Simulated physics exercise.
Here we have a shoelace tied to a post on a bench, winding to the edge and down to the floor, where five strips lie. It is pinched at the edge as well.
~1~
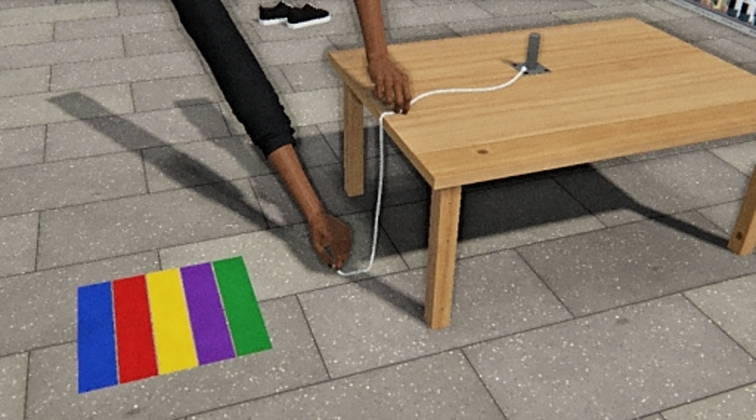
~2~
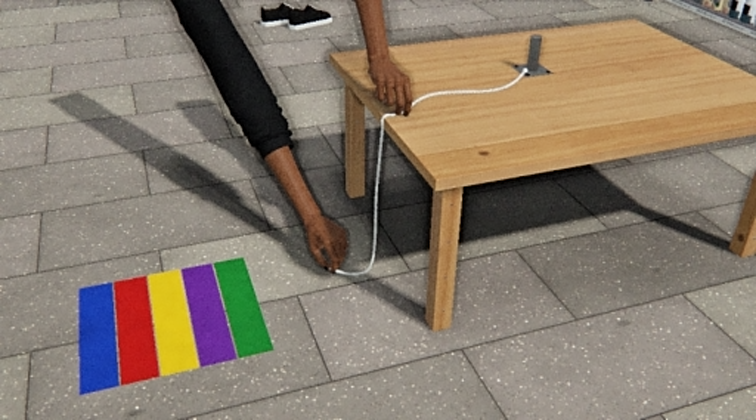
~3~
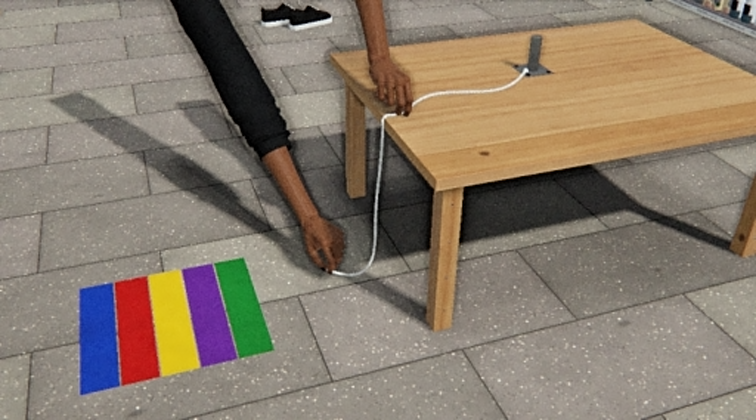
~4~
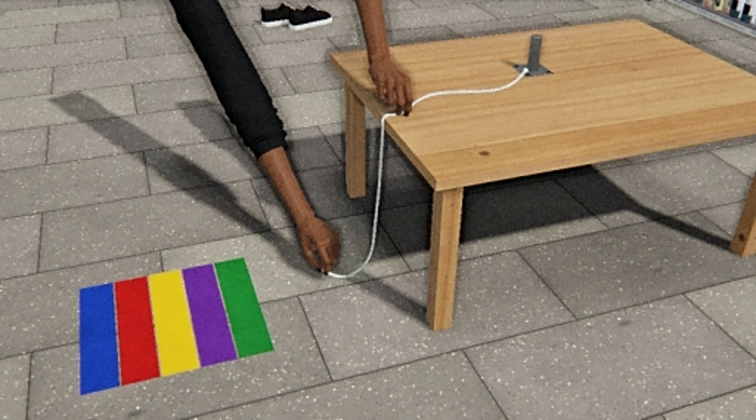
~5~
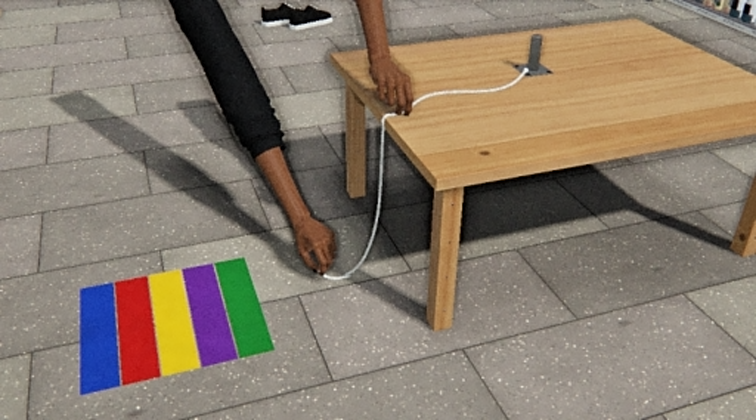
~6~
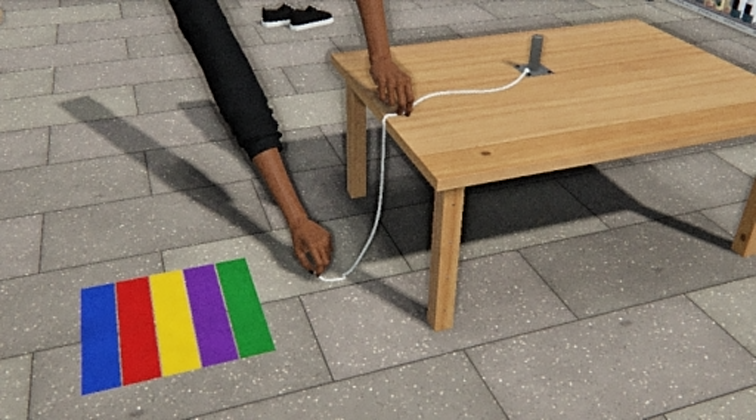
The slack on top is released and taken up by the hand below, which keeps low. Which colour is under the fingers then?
The end stops over the purple strip.
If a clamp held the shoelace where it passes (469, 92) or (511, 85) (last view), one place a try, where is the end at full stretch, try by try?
In that order: (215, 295) and (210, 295).
Soon after, end near (271, 281); short of the strips.
Then, end near (229, 290); over green.
At full stretch, end near (204, 295); over purple. It gets as far as the purple strip.
